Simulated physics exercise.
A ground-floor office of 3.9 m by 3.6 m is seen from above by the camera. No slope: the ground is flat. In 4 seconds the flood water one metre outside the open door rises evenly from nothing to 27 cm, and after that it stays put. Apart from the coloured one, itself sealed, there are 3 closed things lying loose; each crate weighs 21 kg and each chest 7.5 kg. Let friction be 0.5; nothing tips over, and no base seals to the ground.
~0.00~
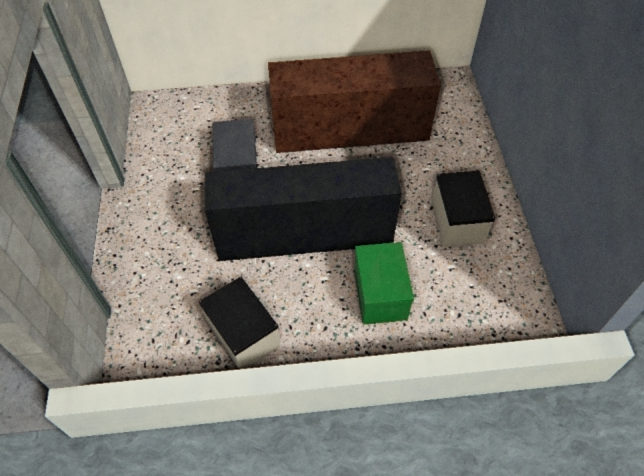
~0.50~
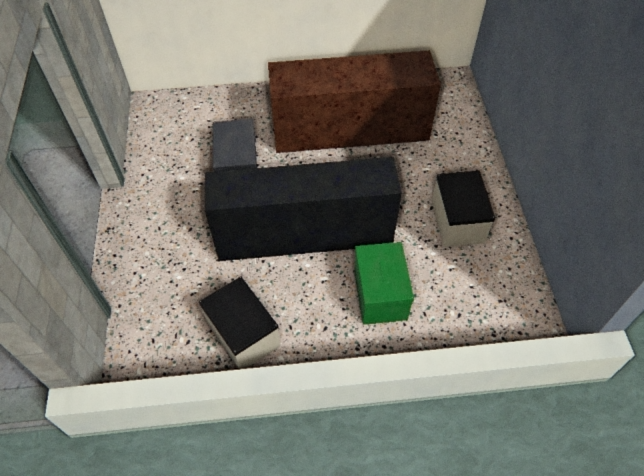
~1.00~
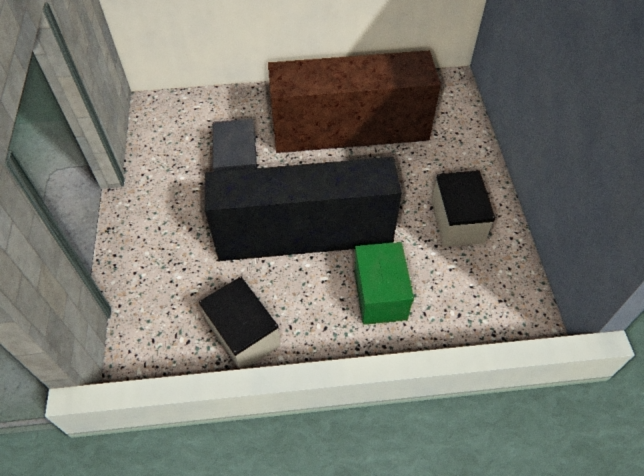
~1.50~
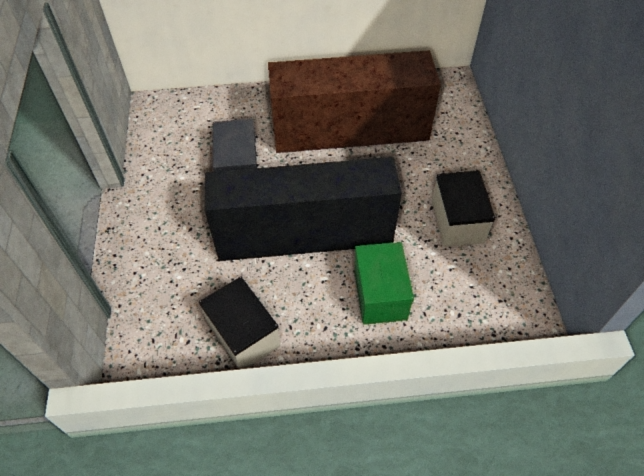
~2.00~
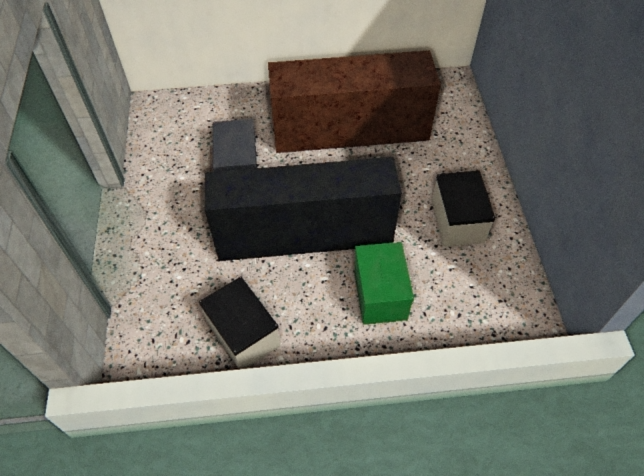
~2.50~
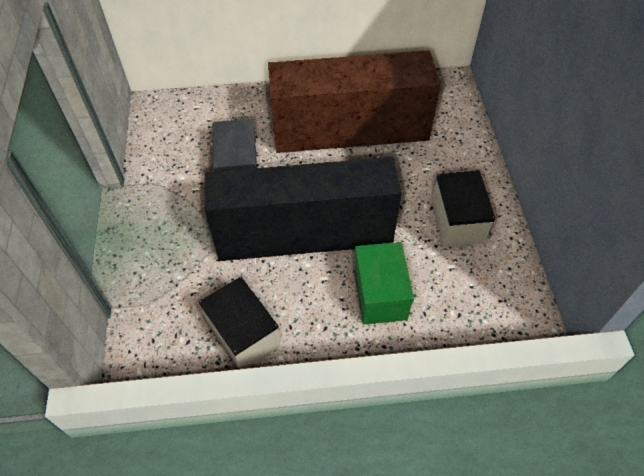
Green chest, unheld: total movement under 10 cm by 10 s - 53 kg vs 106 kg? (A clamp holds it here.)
Winning option: The lighter.
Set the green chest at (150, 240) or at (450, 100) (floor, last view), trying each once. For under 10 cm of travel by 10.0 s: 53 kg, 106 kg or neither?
Trial 1 - only the upper mass works; trial 2 - the lower mass works.
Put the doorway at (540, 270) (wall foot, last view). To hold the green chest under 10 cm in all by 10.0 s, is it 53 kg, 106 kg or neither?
In that case only the higher weight holds it.
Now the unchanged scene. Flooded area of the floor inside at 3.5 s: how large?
Roughly 3.0 m2.
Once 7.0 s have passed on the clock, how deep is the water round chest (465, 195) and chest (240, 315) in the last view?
Roughly 9 and 11 cm.
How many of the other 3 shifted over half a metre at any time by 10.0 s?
2 of them.
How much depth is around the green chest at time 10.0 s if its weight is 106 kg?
Something like 16 centimetres.
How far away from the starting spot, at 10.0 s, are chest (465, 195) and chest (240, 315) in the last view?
In turn: 40 cm, 200 cm.
After 3.5 s the green chest would be 0 cm from its start with 53 kg and 0 cm from its start with 106 kg; 0 cm of water round it then.
After 4.5 s the green chest would be 0 cm from its start with 53 kg and 0 cm from its start with 106 kg; 4 cm of water round it then.
After 7.0 s the green chest would be 0 cm from its start with 53 kg and 0 cm from its start with 106 kg; 8 cm of water round it then.
After 10.0 s the green chest would be 0 cm from its start with 53 kg and 0 cm from its start with 106 kg; 16 cm of water round it then.
